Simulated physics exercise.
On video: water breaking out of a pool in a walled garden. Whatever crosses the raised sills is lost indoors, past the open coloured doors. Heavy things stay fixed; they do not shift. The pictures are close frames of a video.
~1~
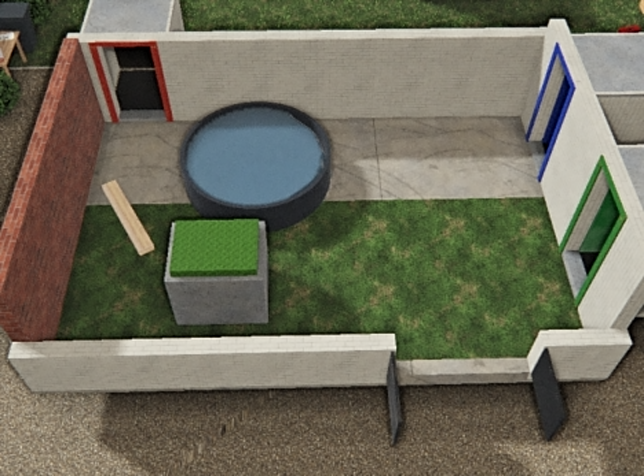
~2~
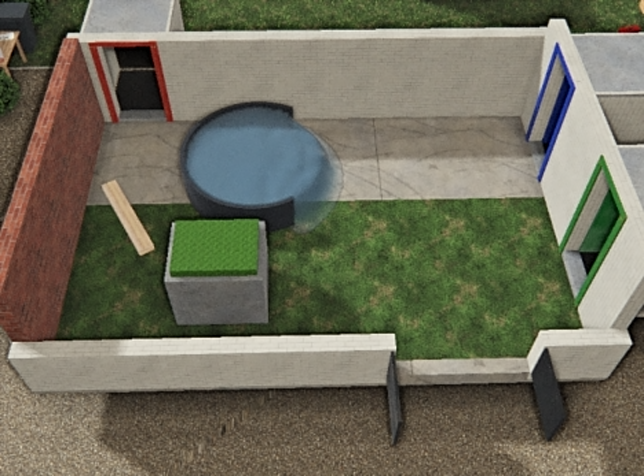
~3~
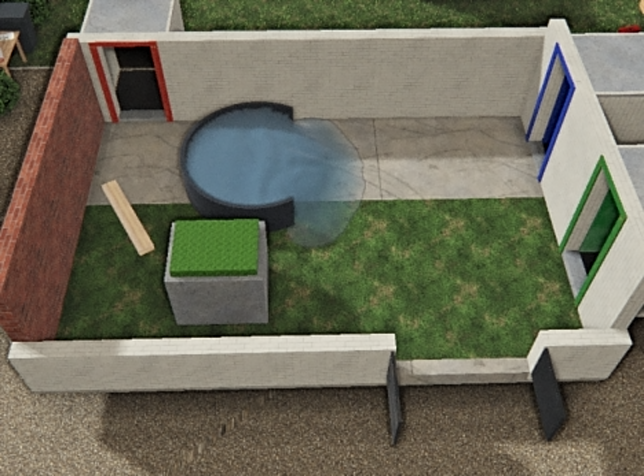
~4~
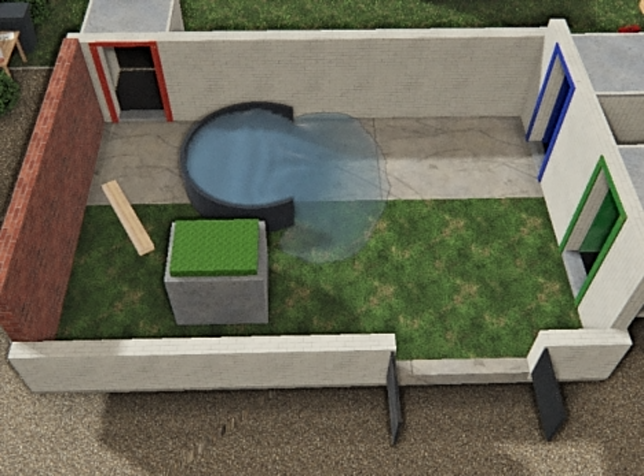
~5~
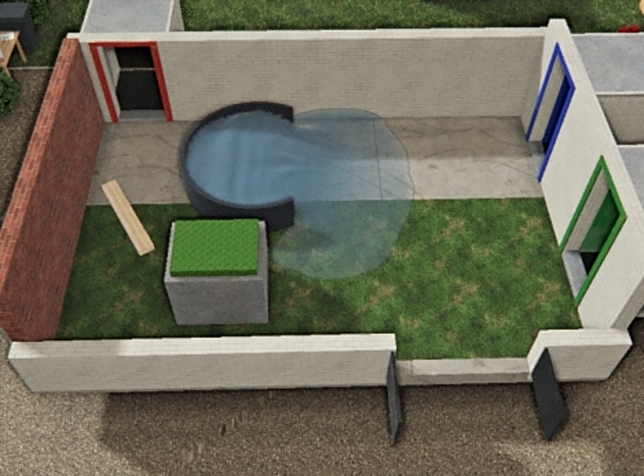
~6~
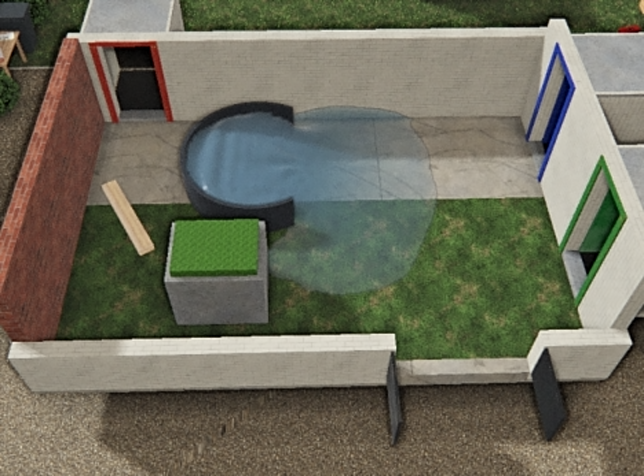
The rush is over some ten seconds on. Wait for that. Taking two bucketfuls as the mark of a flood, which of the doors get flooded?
The red door stays below the mark, the green door stays below the mark, the blue door gets flooded.
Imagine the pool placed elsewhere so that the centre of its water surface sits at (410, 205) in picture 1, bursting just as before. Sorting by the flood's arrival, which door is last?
That would be the door marked red.
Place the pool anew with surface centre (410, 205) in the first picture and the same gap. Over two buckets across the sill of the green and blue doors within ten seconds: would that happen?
As it turns out, the green door ends up past the line and the blue door ends up past the line.
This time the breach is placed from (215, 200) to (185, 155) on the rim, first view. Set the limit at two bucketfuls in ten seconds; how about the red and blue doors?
Result - red door overshoots, blue door undershoots.
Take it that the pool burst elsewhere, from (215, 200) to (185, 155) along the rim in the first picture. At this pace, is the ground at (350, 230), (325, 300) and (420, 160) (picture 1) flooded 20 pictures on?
Going through them one by one, I'd say high and dry, then high and dry, then high and dry.
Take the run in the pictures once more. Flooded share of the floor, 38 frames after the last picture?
I reckon around 65 %.
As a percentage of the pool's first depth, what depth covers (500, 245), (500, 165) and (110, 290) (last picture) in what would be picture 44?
In order: About 16, 18 and 0 in a hundred.
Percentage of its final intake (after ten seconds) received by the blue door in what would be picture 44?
Share at that point: Close to 90 in a hundred.
A moment on, water covers 40 % of the floor; the red door not reached, the green door not reached, the blue door not reached.
Next, water covers 55 % of the floor; the red door not reached, the green door not reached, the blue door over two buckets in.
Then, water covers 65 % of the floor; the red door not reached, the green door wet at the sill, nothing in, the blue door far over two buckets in.
Later, water covers 65 % of the floor; the red door not reached, the green door wet at the sill, nothing in, the blue door far over two buckets in.
In the end, water covers 75 % of the floor; the red door not reached, the green door wet at the sill, nothing in, the blue door far over two buckets in.
